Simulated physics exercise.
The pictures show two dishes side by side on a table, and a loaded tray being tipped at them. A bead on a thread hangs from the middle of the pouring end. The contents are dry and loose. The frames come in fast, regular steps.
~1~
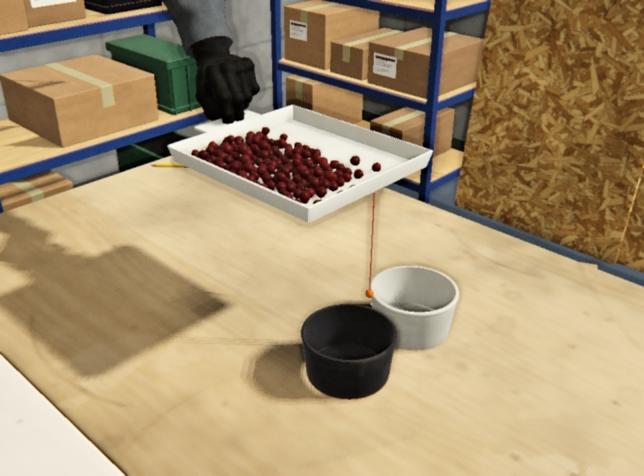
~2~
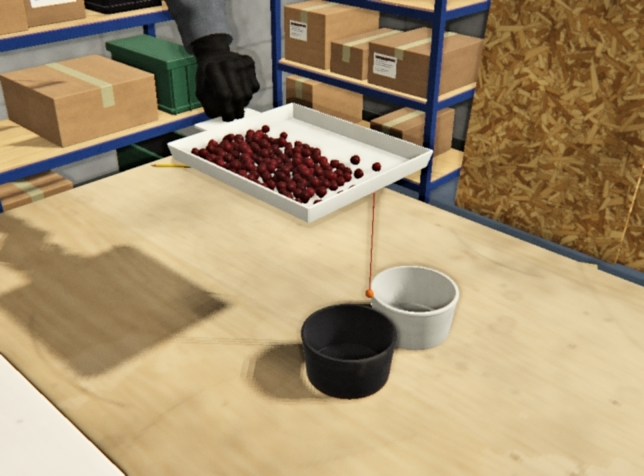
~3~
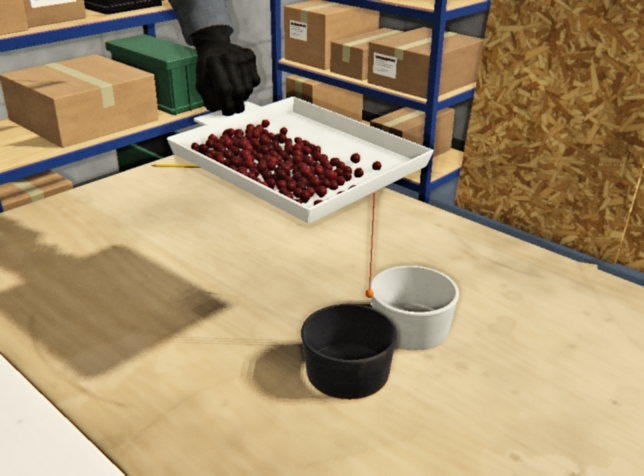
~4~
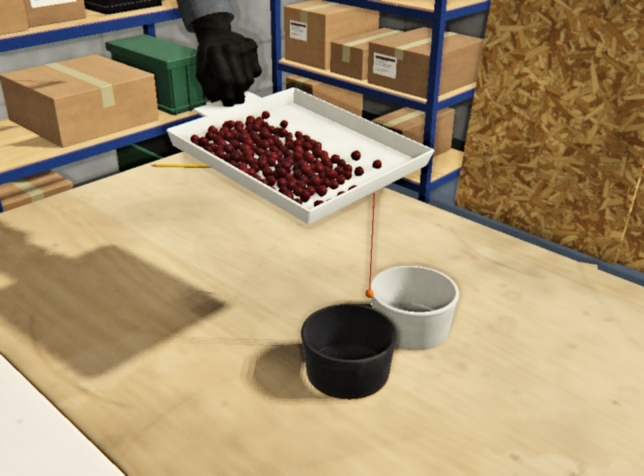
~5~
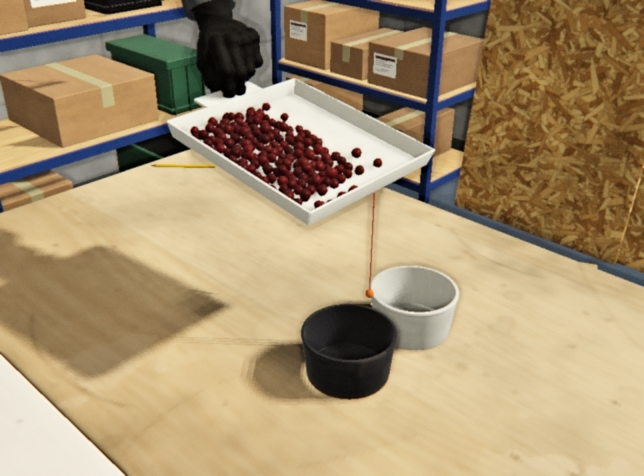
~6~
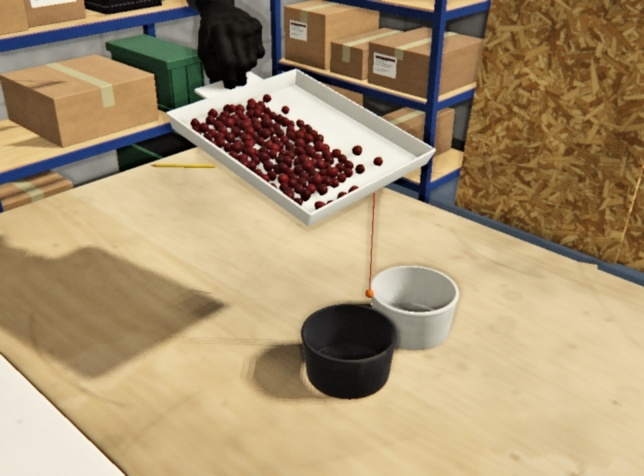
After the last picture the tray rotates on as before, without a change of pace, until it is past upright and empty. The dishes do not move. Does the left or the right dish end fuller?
More goes to the left dish.
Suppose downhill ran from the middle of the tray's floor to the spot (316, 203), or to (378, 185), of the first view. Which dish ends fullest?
The first try: The left one. The second: Right.
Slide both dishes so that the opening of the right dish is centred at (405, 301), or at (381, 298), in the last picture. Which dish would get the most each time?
The first try: The left-hand dish. The second: The dish on the left.
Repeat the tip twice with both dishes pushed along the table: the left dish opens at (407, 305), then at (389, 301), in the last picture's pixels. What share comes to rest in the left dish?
In turn 10 and 0 in a hundred.
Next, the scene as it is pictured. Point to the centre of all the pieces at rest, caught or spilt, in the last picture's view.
Close to (373, 384).
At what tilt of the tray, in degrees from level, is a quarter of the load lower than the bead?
Around 105° of tilt.
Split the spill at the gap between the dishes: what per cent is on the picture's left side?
Close to 30 per cent.
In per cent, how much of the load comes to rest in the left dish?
It comes to 40 per cent or so.
Soon after the last picture, tray tipped steeply; nearly all on the tray; a stray few outside both; a stray few in the air.
A little later, tray tipped right over; most on the tray; a stray few in the left dish; a small part outside both; a small part in the air.
Later still, tray tipped past a quarter turn; about a third in the left dish; a stray few in the right dish; about two thirds outside both.
At rest, tray tipped past a quarter turn; about a third in the left dish; a stray few in the right dish; about two thirds outside both.
